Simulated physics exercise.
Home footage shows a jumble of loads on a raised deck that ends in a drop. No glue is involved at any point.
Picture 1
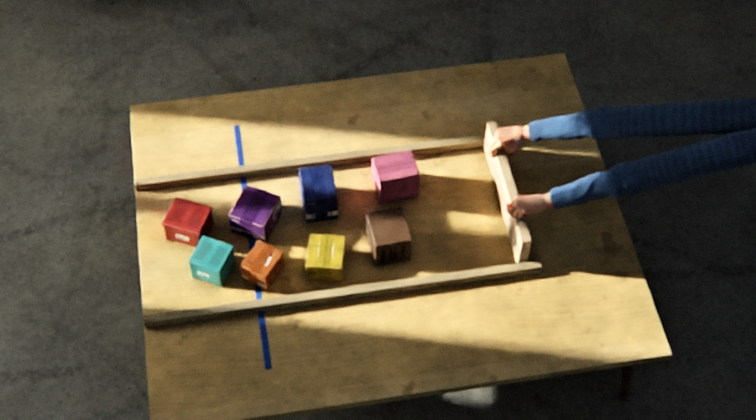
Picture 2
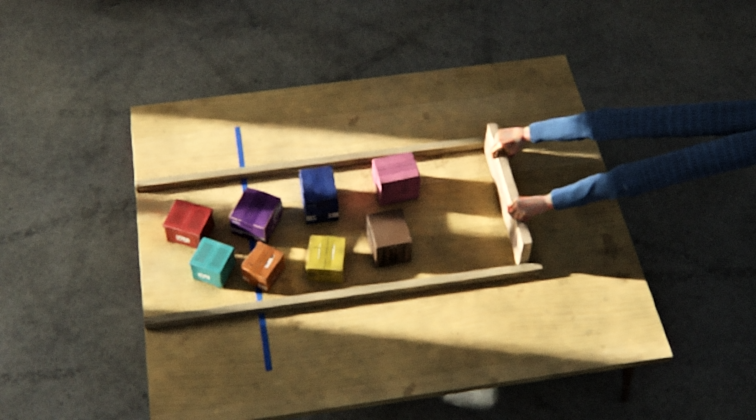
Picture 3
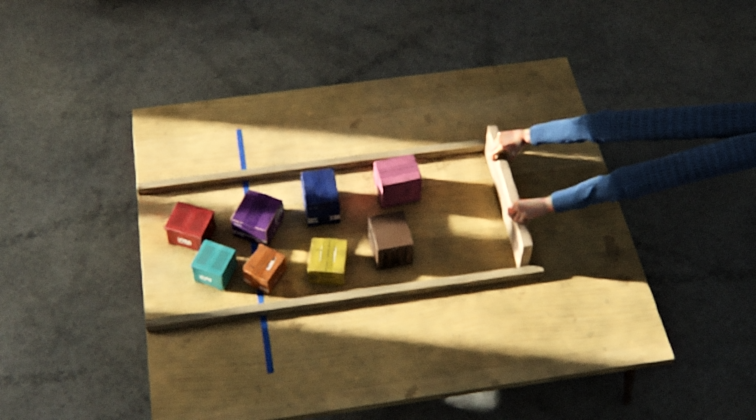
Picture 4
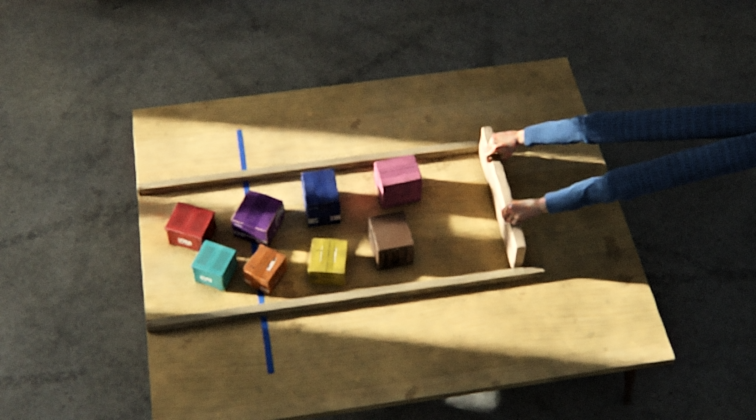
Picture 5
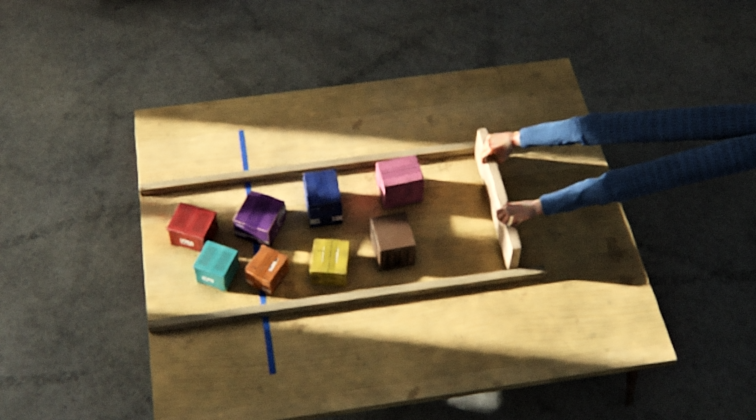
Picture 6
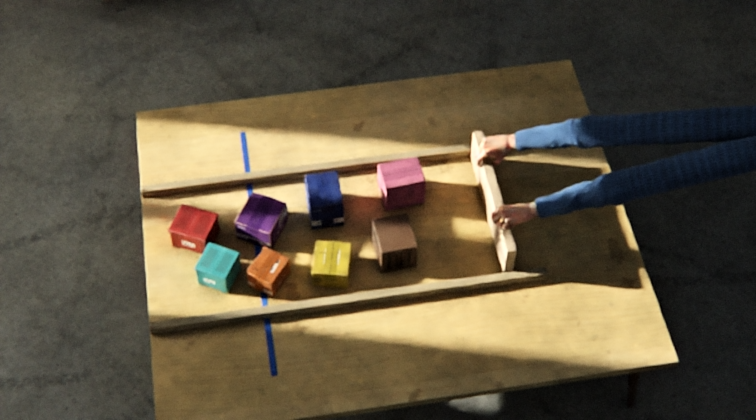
On a wooden tabletop in streaked sunlight, eight coloured blocks sit between two wooden rails, some near a strip of blue tape. Two blue-sleeved arms grip a plank at the right and slide it slightly left, while the blocks stay in the same arrangement, untouched by the plank.
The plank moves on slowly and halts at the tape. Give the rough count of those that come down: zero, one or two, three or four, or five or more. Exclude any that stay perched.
Looks to me like the count going over is a one or a two.
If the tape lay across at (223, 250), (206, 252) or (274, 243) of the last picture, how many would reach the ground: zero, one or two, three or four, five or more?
Three or four; three or four; 1 or 2.
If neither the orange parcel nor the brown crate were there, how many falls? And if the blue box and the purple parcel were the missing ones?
1 in the first try, 1 in the second.
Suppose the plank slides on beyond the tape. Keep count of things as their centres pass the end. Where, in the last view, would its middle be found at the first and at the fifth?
At (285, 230) for the first, at (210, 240) for the fifth.
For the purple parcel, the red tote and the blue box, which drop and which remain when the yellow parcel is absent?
Outcome: Purple parcel is not lost; red tote ends up off; blue box is not lost.
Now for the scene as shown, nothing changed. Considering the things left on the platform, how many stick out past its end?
My count gives 1.
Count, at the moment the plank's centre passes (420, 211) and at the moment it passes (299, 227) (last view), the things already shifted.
First 1, after that 8.
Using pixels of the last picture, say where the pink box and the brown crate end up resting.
Near (231, 205) and (242, 263).
Soon after, none off yet; red tote at rest near (195, 230); turquoise tote at rest near (219, 268); orange parcel at rest near (269, 272).
After that, none off yet; red tote displaced about its own width near (162, 239); turquoise tote displaced about its own width near (185, 270); orange parcel displaced about its own width near (218, 285).
In the end, the number that fall off is one or two; gone, turquoise tote and red tote.
